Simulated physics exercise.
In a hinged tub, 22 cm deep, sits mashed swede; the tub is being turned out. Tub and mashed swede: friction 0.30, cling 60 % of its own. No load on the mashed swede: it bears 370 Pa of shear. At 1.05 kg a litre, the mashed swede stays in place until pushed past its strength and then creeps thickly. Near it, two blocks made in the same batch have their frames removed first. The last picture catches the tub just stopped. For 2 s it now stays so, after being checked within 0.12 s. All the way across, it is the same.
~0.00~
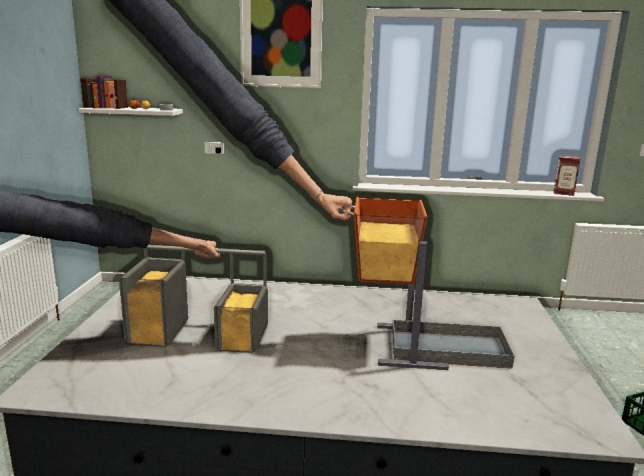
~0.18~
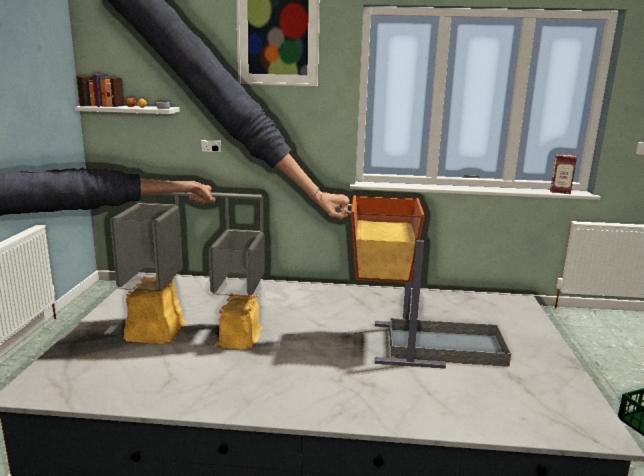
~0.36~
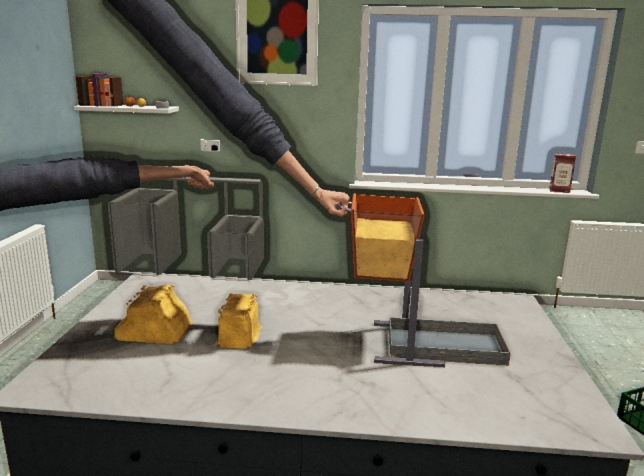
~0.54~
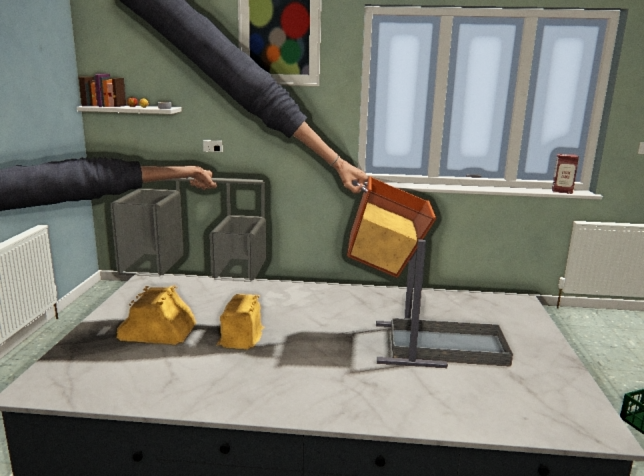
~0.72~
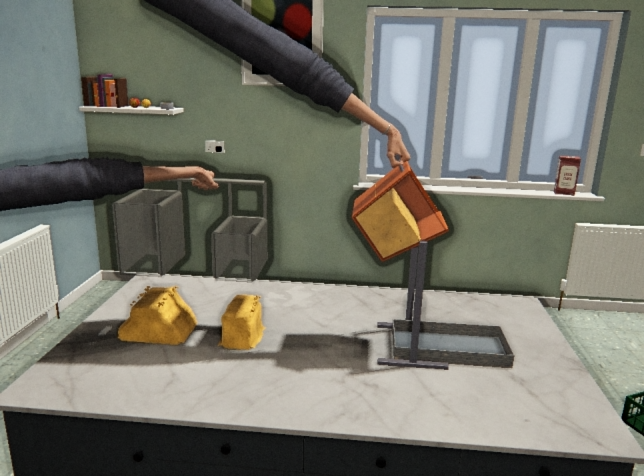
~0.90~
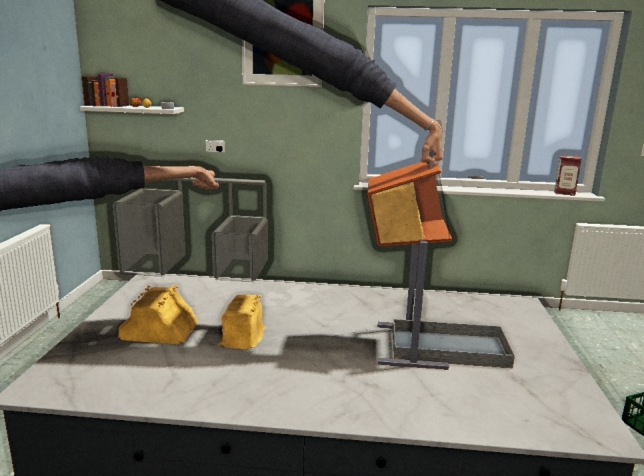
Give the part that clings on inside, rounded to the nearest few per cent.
The part that clings on inside is close to 100 %.
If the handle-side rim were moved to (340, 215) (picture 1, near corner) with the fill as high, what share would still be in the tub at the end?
The tub would end up holding some 100 % of it.
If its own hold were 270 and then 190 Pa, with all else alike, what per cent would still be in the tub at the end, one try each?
Expect about 100 in a hundred, then about 95 in a hundred.
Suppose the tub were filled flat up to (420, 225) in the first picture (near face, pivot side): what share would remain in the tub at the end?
I'd guess around 100 in a hundred.
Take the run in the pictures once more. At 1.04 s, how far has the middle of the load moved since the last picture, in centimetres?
The distance comes to some 1 cm.
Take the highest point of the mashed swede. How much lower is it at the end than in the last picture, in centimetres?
Roughly 2 cm.
By 1.04 s, the tub is at 76 degrees and holds 100 %.
By 1.21 s, the tub is at 76 degrees and holds 100 %.
By 1.38 s, the tub is at 76 degrees and holds 100 %.
By 1.55 s, the tub is at 76 degrees and holds 100 %.
By 2.90 s, at the end, the tub is at 76 degrees and holds 100 %.
